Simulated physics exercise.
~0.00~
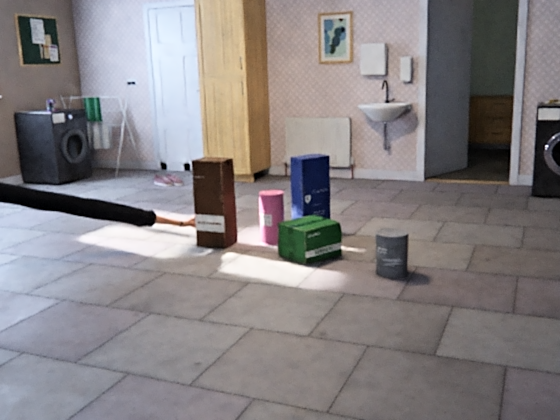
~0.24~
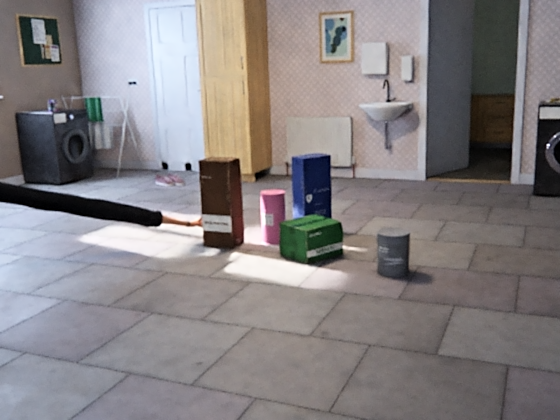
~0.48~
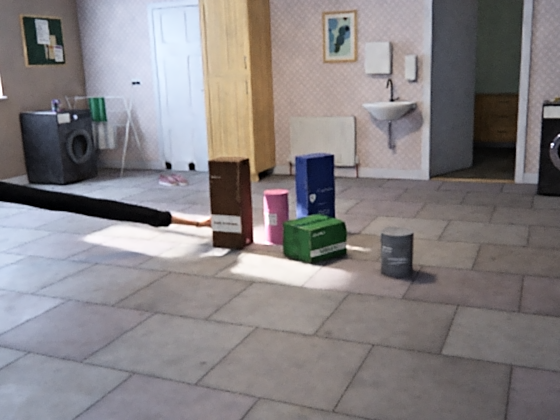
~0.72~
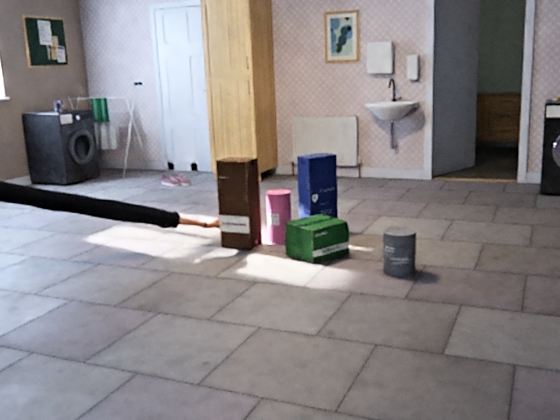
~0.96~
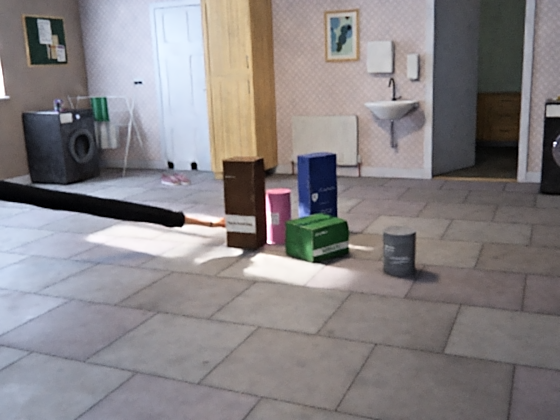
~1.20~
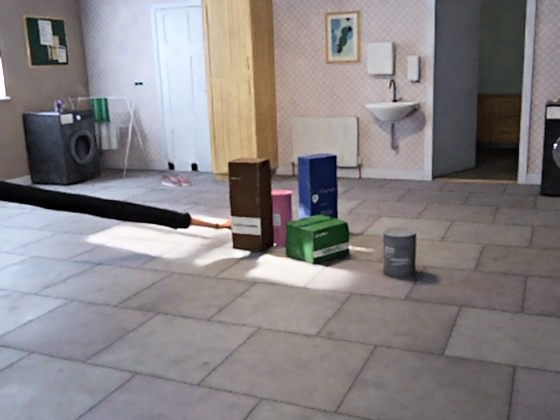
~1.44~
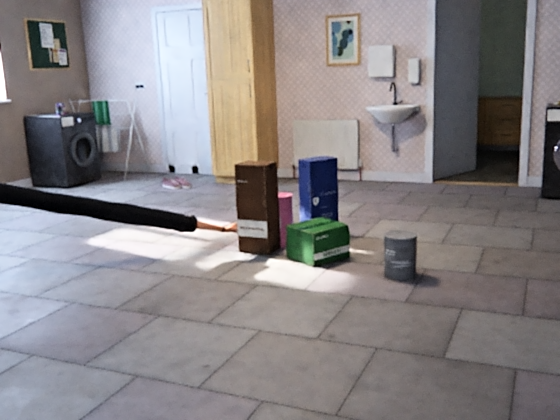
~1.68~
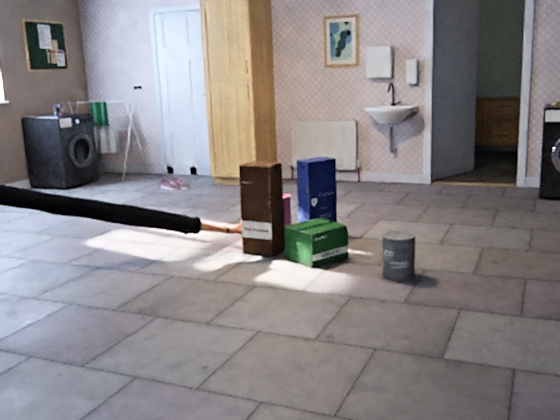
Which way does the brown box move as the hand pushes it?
The brown box moves to the right, as the viewer sees it.
